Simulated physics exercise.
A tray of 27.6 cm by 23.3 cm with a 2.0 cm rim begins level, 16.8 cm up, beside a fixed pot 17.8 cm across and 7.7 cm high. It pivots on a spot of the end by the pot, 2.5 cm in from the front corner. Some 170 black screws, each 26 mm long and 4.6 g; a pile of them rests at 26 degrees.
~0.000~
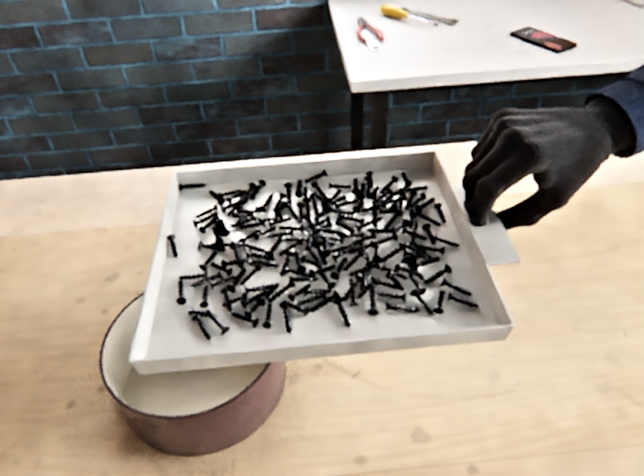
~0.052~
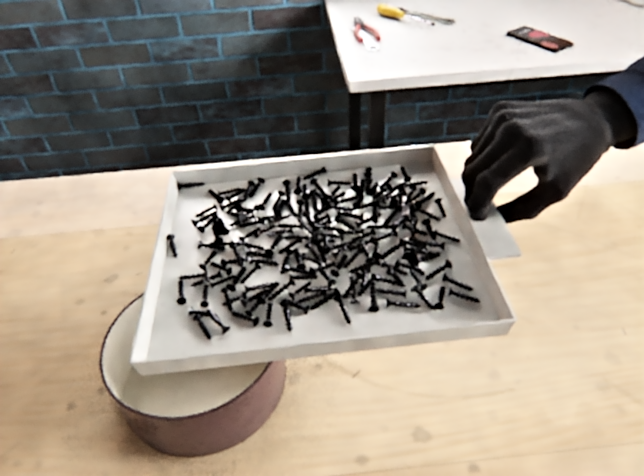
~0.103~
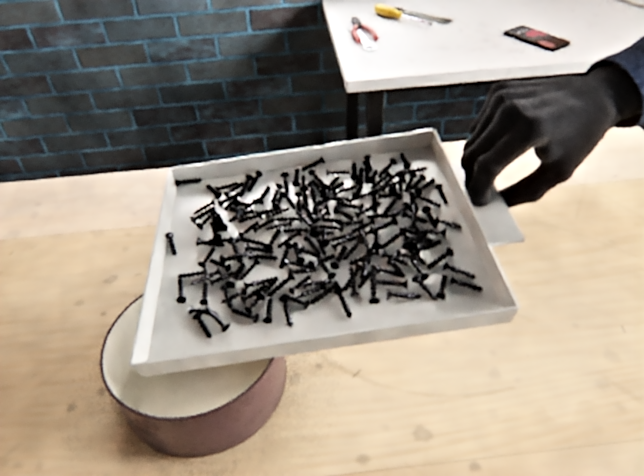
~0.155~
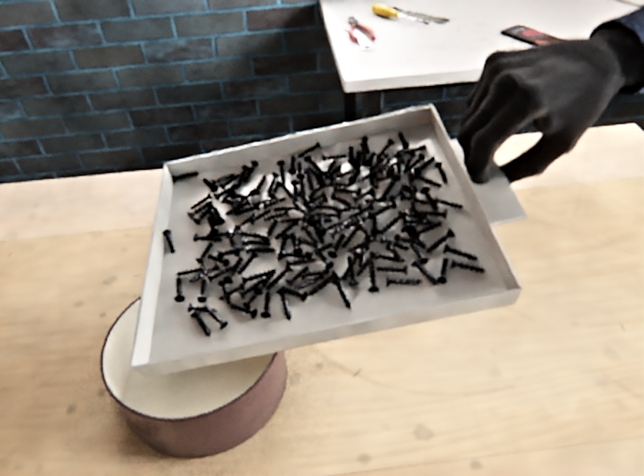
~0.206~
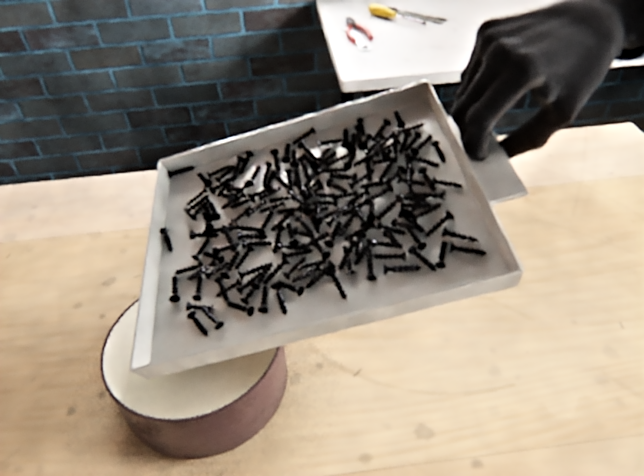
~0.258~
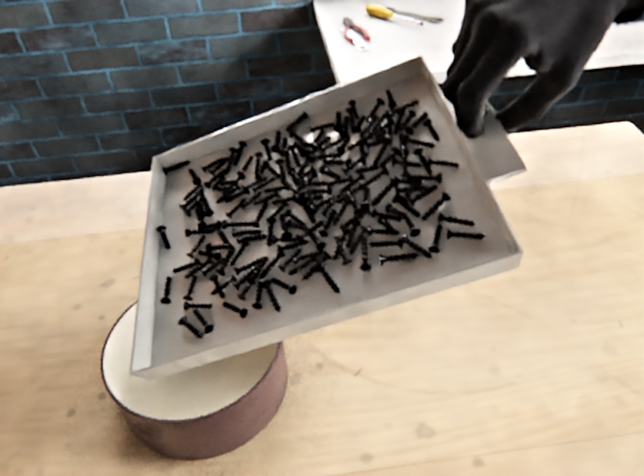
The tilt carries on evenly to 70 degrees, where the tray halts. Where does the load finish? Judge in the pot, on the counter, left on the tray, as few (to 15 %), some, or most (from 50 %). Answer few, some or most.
Pot: Few, counter: Most, tray: Some.
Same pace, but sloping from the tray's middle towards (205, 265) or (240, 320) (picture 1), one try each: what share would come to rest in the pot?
Some 25 and 0 per cent.
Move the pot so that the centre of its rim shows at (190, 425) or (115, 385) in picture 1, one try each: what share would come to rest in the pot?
About 35 and 65 per cent.
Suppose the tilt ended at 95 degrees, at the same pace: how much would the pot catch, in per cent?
It would be near 5 per cent.
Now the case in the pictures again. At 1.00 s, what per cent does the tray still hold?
About 30 per cent.
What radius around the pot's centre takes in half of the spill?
Roughly 16 cm.
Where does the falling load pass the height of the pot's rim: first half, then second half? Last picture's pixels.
First near (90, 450), later near (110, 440).
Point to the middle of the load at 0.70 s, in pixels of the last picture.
Around (128, 289).
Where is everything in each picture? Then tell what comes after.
The first frame shows tray tilt 0 degrees, front corners at (134, 358) and (510, 323); middle of the pieces at (324, 243); pot at (191, 336).
The second frame shows tray tilt 1 degrees, front corners at (134, 359) and (512, 318); middle of the pieces at (324, 241).
The third frame shows tray tilt 4 degrees, front corners at (134, 361) and (515, 305), lowest corner left front; middle of the pieces at (323, 233).
The fourth frame shows tray tilt 9 degrees, front corners at (134, 363) and (517, 287), lowest corner left front; middle of the pieces at (320, 221).
The fifth frame shows tray tilt 14 degrees, front corners at (134, 366) and (518, 268), lowest corner left front; middle of the pieces at (316, 210).
The sixth frame shows tray tilt 19 degrees, front corners at (134, 369) and (517, 250), lowest corner left front; middle of the pieces at (311, 199); pot at (193, 339). Its pace works out near 95 degrees a second.
After 0.52 s, tilt 44 degrees; the tray holds 100 %, the pot 0 %.
Then, at 0.70 s, tilt 61 degrees; the tray holds 95 %, the pot 0 %.
After 1.00 s, tilt 70 degrees; the tray holds 30 %, the pot 5 %.
At rest (2.3 s), pot 5 %, counter 65 %, tray 25 %.
